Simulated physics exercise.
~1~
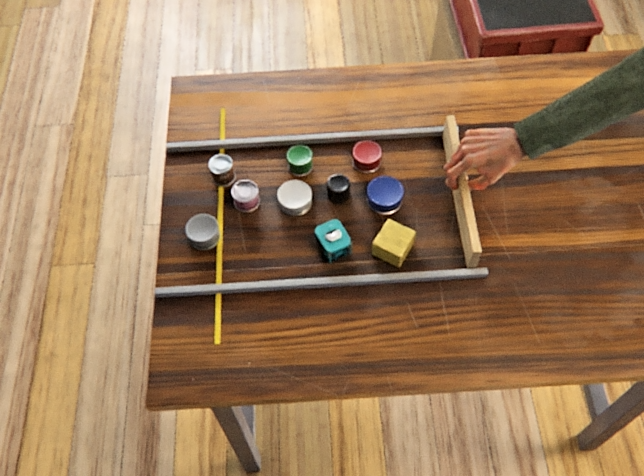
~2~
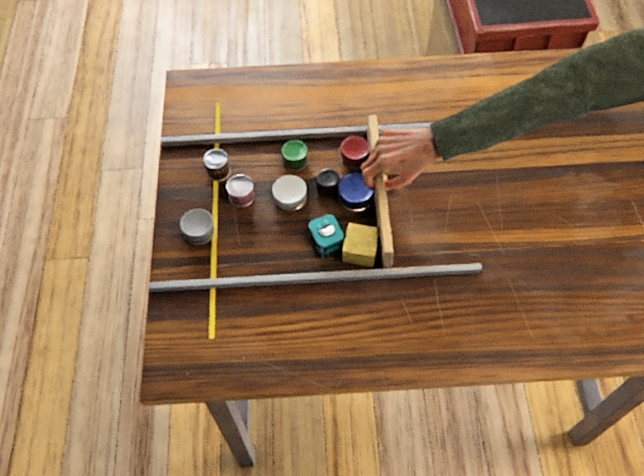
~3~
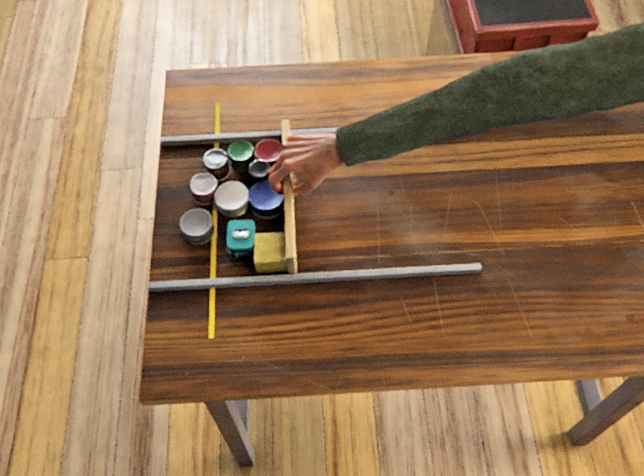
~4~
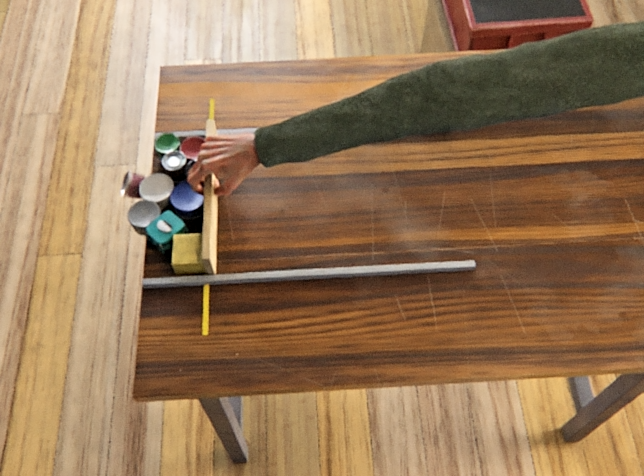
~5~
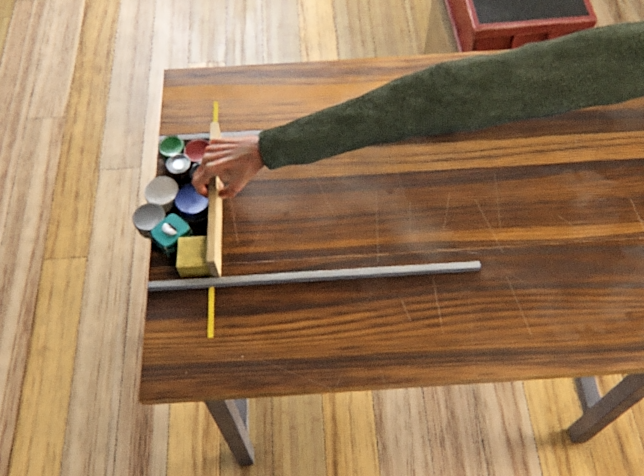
At the start, a hand in a green sleeve holds an upright wooden board between two grey rails on a wooden table, with small round pots, a turquoise case and a yellow block scattered to its left. The hand slides the board left, pushing the yellow block and the blue and red containers along. The turquoise case and the other pots are then gathered into a tight cluster and driven toward the table's left end. As the board reaches the yellow tape, a pinkish pot tips over the edge. It drops out of sight, while the rest stay crowded on the table and the hand holds the board still at the tape.
